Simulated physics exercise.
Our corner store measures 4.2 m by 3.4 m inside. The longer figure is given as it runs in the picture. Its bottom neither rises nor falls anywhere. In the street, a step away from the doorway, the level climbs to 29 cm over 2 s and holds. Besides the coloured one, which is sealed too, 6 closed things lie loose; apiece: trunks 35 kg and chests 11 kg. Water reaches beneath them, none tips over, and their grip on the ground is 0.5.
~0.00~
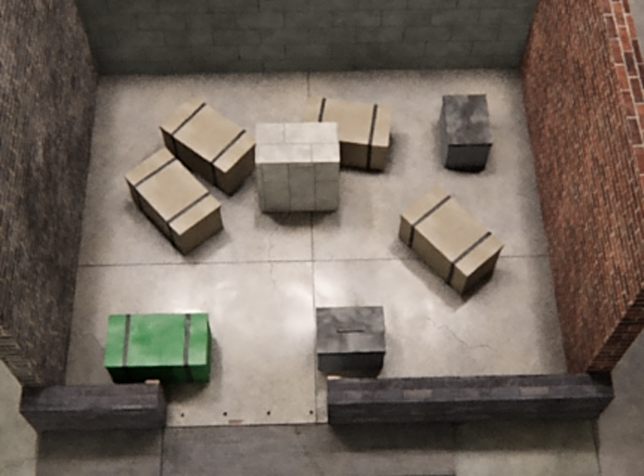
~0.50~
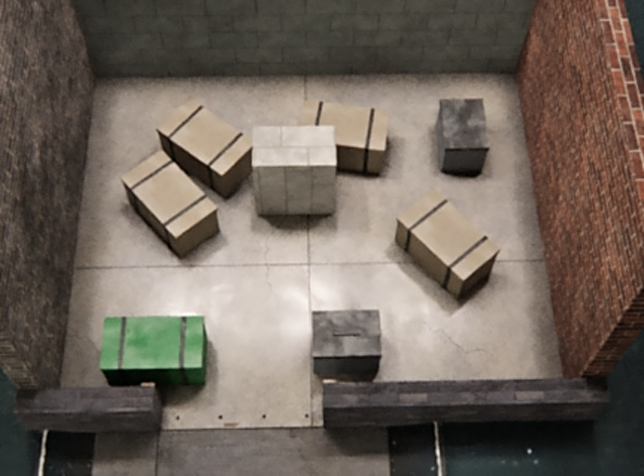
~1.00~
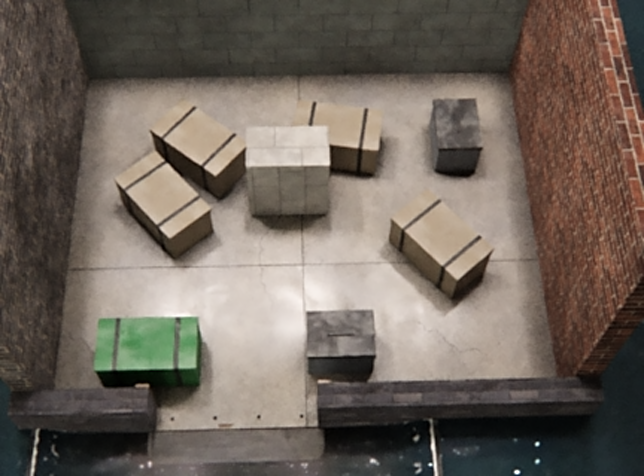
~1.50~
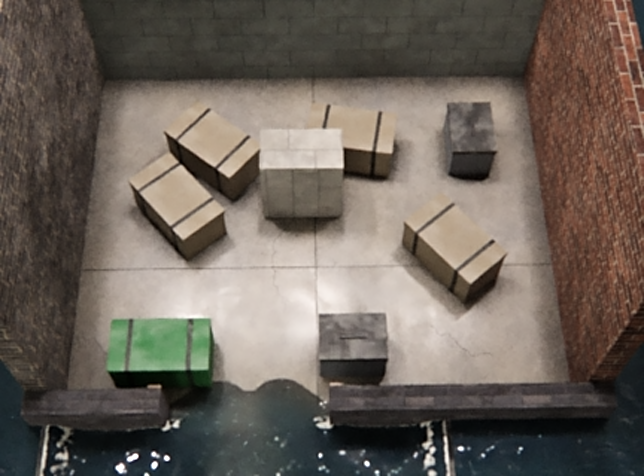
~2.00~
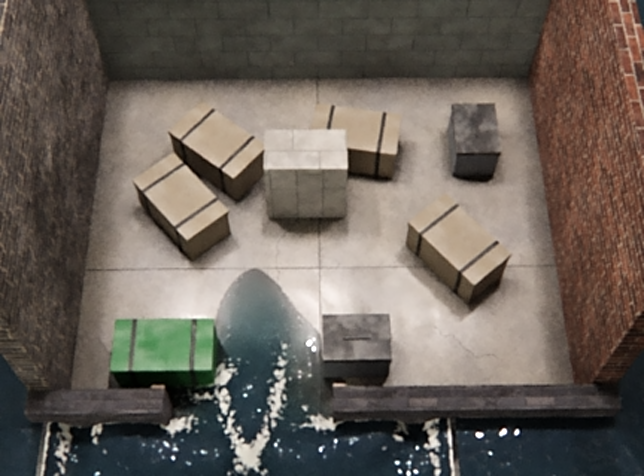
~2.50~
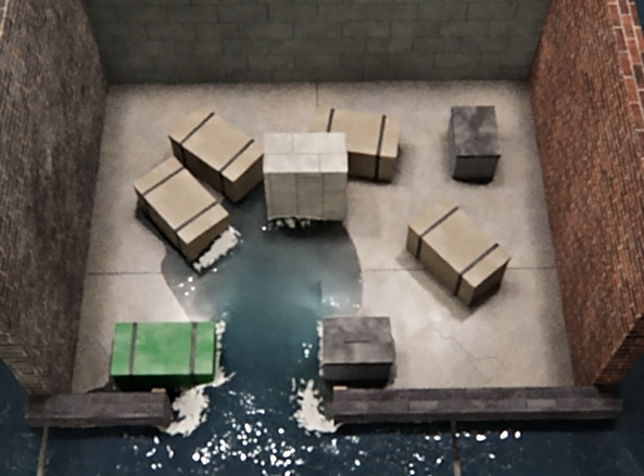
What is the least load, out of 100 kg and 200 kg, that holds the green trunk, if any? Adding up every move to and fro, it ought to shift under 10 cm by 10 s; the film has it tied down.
Most likely it will manage with the lighter mass.
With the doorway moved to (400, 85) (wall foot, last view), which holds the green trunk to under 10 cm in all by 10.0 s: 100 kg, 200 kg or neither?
The small mass already works.
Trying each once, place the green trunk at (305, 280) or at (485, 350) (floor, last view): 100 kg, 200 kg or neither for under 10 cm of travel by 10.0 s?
Respectively, the heavy option is needed and the light option succeeds.
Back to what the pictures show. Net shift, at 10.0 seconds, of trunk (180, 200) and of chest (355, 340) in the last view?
Net displacement, in order: 60 cm; 80 cm.
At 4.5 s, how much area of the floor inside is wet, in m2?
Roughly 11.0 m2.
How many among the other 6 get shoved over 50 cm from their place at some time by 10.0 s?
Answer: 6.
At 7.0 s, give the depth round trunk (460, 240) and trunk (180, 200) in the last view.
First about 8 cm, second about 15 cm.
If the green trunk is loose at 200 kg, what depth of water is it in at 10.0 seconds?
Roughly 17 cm.
After 3.5 s the green trunk would be 0 cm from its start with 100 kg and 0 cm from its start with 200 kg; 9 cm of water round it then.
After 4.5 s the green trunk would be 0 cm from its start with 100 kg and 0 cm from its start with 200 kg; 9 cm of water round it then.
After 7.0 s the green trunk would be 0 cm from its start with 100 kg and 0 cm from its start with 200 kg; 11 cm of water round it then.
After 10.0 s the green trunk would be 0 cm from its start with 100 kg and 0 cm from its start with 200 kg; 17 cm of water round it then.
